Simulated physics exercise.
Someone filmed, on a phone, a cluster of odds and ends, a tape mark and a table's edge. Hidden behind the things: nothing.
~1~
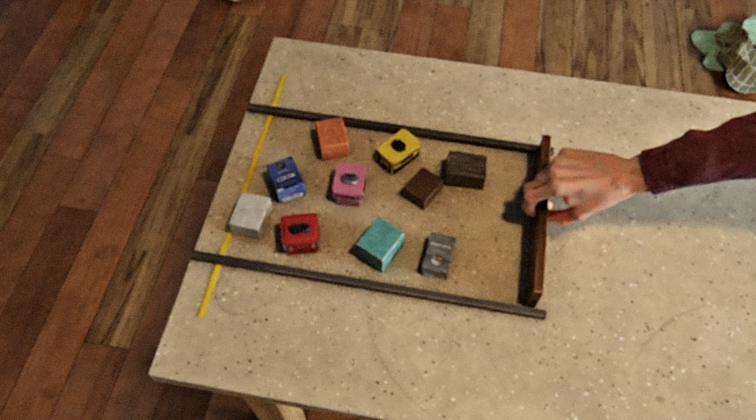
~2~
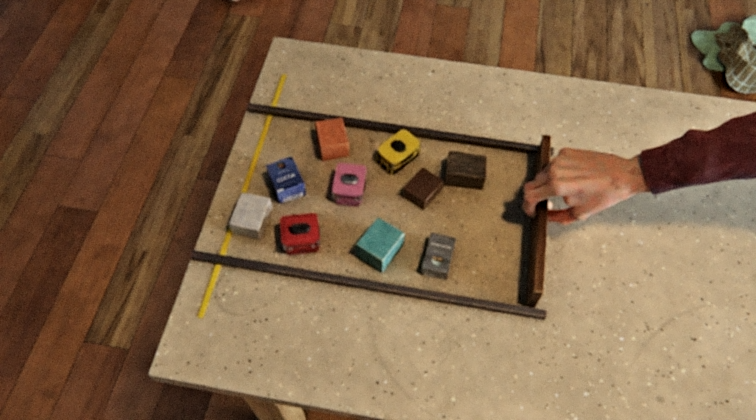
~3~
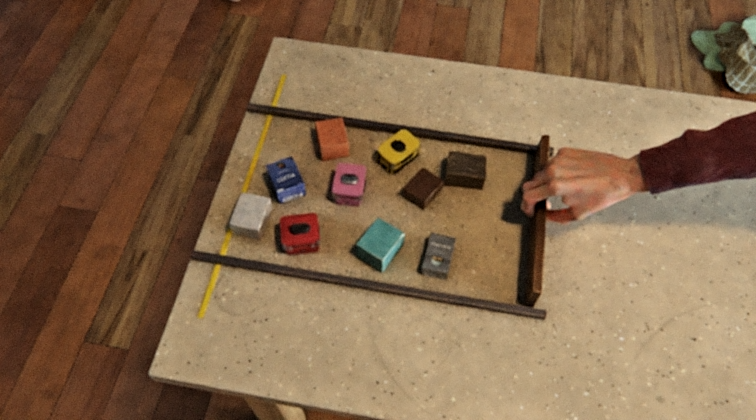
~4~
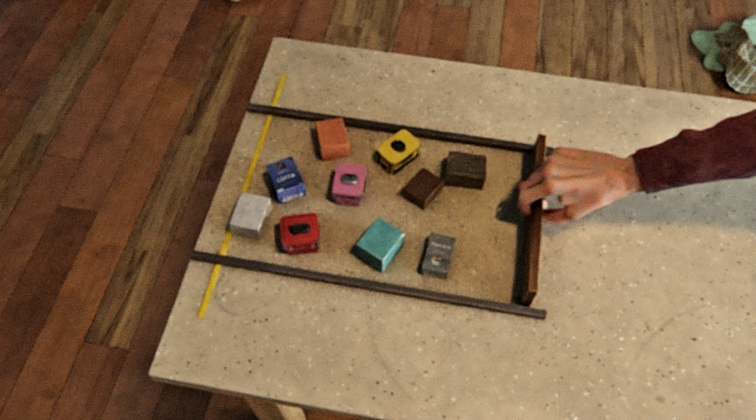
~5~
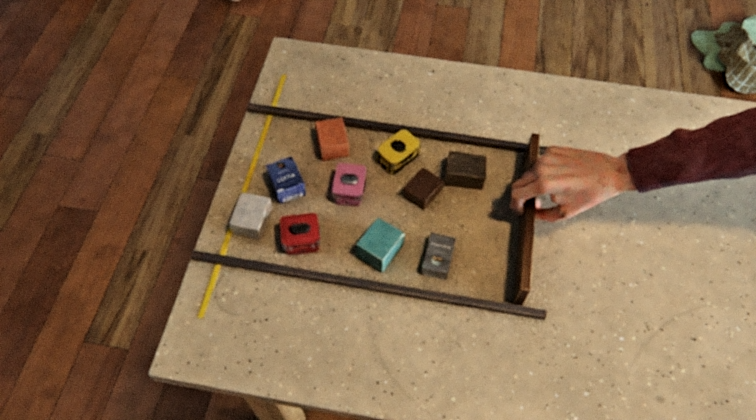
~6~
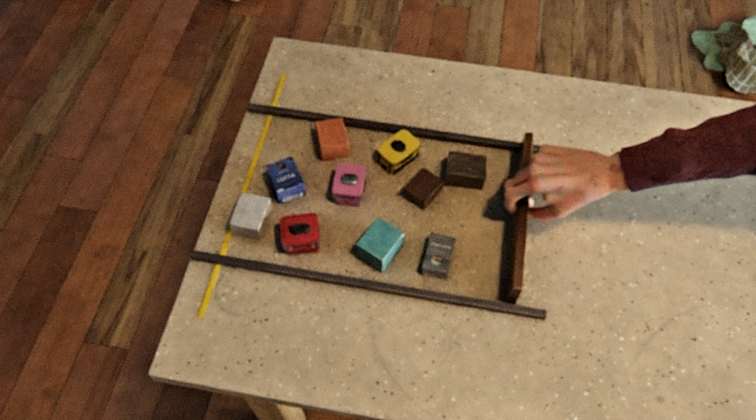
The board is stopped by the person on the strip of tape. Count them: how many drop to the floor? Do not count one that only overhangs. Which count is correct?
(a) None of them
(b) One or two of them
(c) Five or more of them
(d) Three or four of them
Five or more of them (c).
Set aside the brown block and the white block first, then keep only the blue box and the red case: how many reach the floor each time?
5, then 5.
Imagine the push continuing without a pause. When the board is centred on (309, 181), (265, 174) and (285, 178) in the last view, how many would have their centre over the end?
Taking the three positions in turn, the counts come to 1, 5 and 4.
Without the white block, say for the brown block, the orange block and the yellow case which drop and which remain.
So: The brown block does not drop, the orange block goes down, the yellow case goes down.
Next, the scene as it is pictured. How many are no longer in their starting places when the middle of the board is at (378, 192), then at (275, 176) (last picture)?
At the first spot 8, then 10.
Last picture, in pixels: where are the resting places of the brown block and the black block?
Reading them off: First (238, 165); then (242, 134).
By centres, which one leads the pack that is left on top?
Black block.
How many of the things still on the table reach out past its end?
That'd be 1.
Early on, none off yet; white block at rest near (251, 216); blue box at rest near (286, 180); red case at rest near (301, 234).
Finally, the number that fall off is five or more; lost, turquoise block, yellow case, pink case, orange block, red case, blue box and white block.
